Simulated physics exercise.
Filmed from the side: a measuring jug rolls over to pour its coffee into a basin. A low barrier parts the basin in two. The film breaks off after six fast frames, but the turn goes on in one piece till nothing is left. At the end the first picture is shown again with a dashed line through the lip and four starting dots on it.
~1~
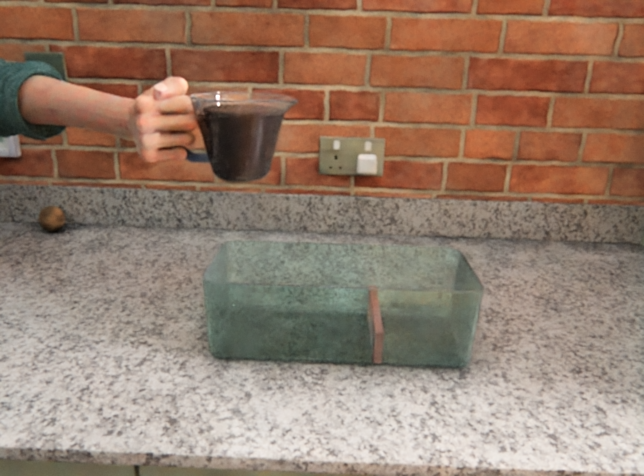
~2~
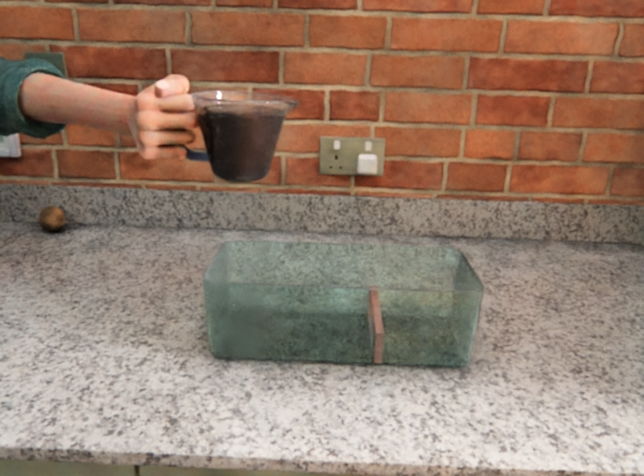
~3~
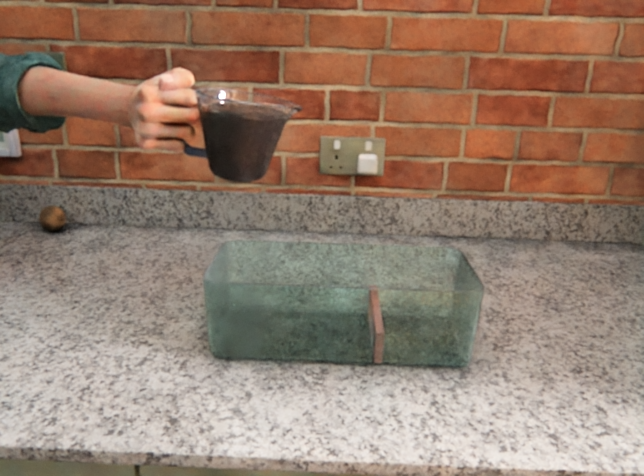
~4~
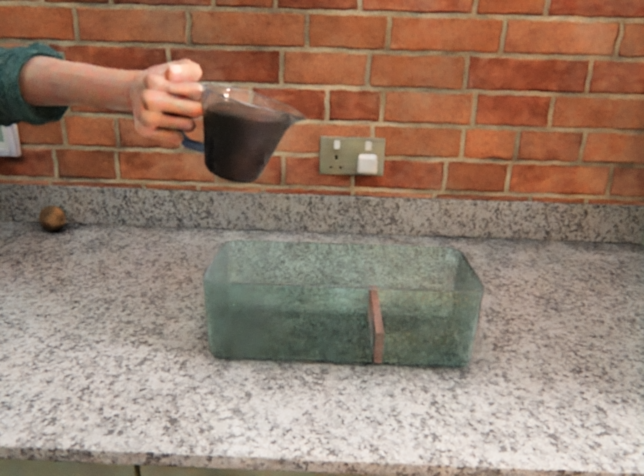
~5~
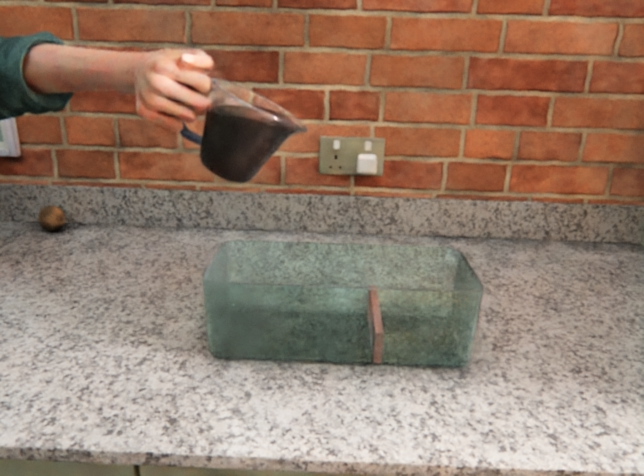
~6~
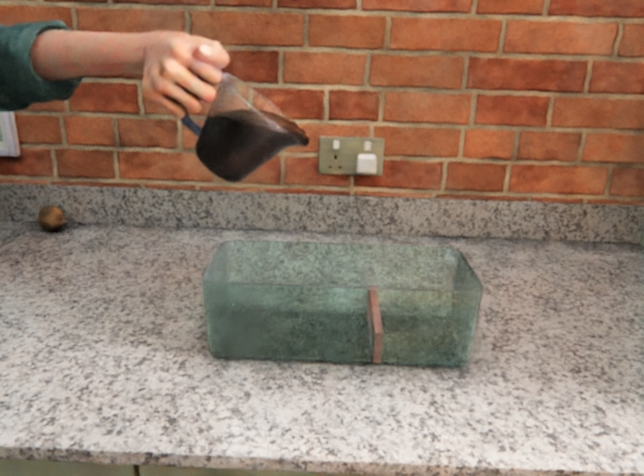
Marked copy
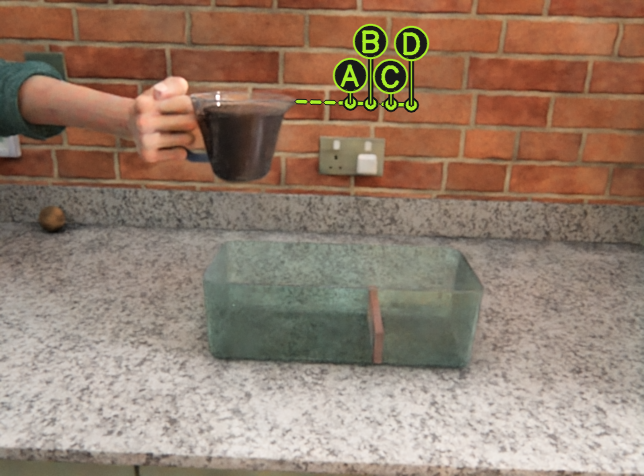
A hand gradually tilts a jug of dark coffee rightward above a divided clear basin.
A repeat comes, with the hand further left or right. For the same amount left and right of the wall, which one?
A works best here.
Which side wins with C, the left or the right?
The right one.
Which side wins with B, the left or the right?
The right side.
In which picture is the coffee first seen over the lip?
Picture 6.
On the marked copy, A at (350, 103); B at (370, 103); C at (390, 104); D at (411, 105).
Choosing A, about 55 % ends left of the wall and 39 % right of it; 6 % is lost outside.
Choosing B, about 19 % ends left of the wall and 75 % right of it; 6 % is lost outside.
Choosing C, about 13 % ends left of the wall and 78 % right of it; 9 % is lost outside.
Choosing D, about 19 % ends left of the wall and 75 % right of it; 6 % is lost outside.
